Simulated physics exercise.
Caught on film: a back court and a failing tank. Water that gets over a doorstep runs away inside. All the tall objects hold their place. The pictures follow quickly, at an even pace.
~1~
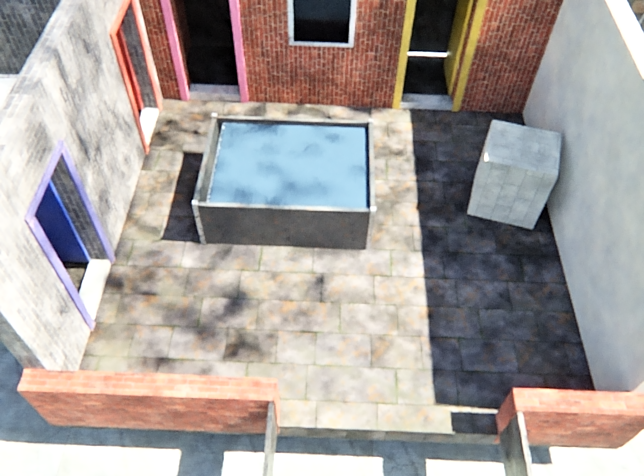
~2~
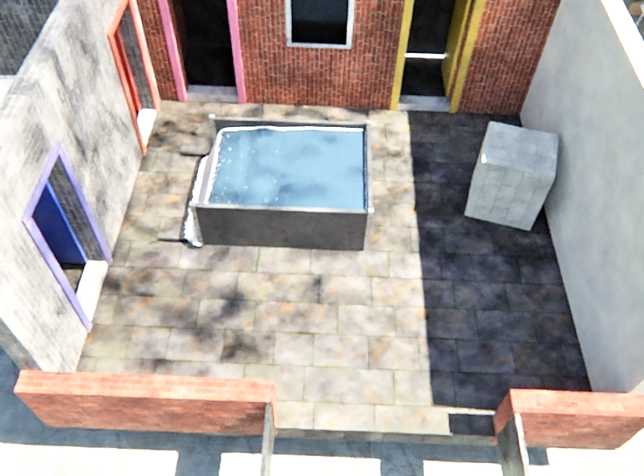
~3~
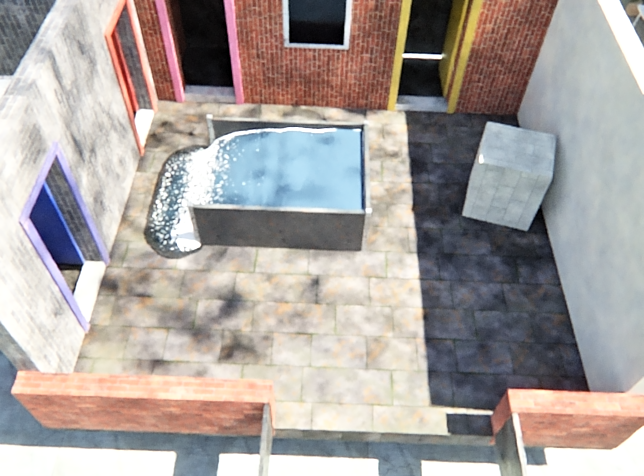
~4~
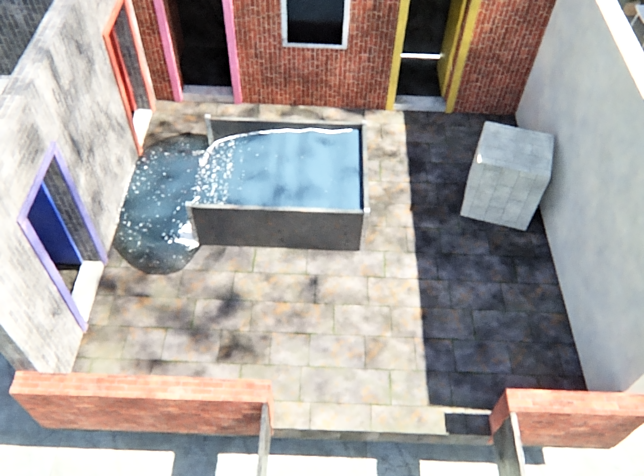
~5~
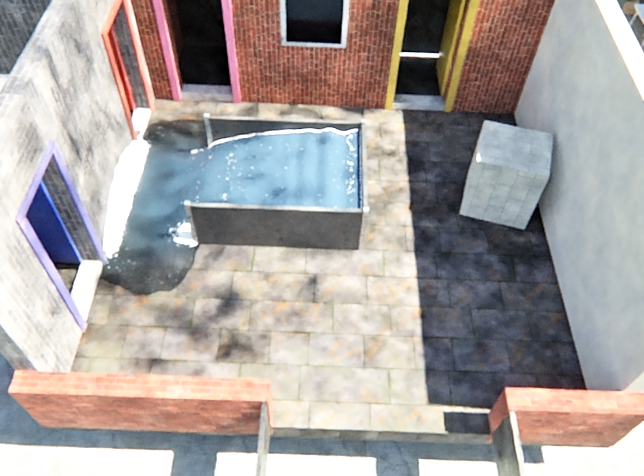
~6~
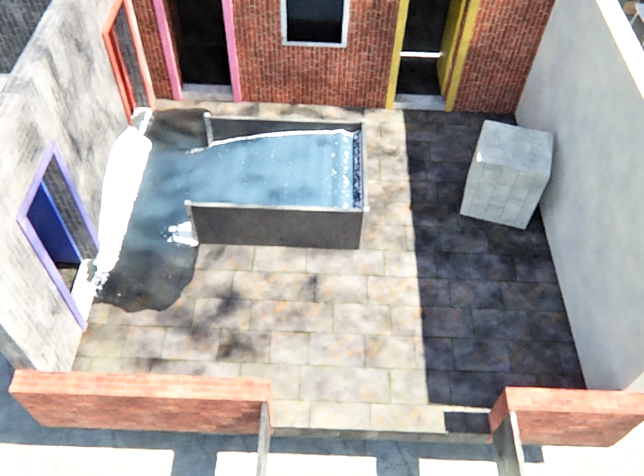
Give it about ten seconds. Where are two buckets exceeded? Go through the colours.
In the end: The red door takes more than that; the pink door takes more than that; the blue door takes more than that; the yellow door stays under that.
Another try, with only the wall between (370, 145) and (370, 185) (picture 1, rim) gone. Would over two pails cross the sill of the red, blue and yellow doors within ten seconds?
My reading: Red lets more in; blue lets less in; yellow is over.
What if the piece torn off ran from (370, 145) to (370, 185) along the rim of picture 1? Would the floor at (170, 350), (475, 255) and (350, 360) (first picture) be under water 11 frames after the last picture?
One after the other: Clear, wet, no water.
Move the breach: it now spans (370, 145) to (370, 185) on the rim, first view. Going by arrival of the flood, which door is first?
It is the door marked yellow.
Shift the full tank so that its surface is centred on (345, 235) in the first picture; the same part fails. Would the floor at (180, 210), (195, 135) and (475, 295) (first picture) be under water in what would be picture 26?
In turn: Under water, wet, free of water.
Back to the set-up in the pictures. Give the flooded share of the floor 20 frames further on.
Close to 65 %.
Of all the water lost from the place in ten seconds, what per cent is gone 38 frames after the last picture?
I make it 85 per cent.
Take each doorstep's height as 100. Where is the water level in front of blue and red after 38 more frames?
About 80 and 150 per cent.
A moment on, water covers 20 % of the floor; the red door over two buckets in, the pink door wet at the sill, nothing in, the blue door under two buckets in, the yellow door not reached.
Next, water covers 35 % of the floor; the red door far over two buckets in, the pink door under two buckets in, the blue door over two buckets in, the yellow door not reached.
Then, water covers 65 % of the floor; the red door far over two buckets in, the pink door far over two buckets in, the blue door over two buckets in, the yellow door wet at the sill, nothing in.
Later, water covers 95 % of the floor; the red door far over two buckets in, the pink door far over two buckets in, the blue door over two buckets in, the yellow door wet at the sill, nothing in.
In the end, water covers 95 % of the floor; the red door far over two buckets in, the pink door far over two buckets in, the blue door over two buckets in, the yellow door wet at the sill, nothing in.
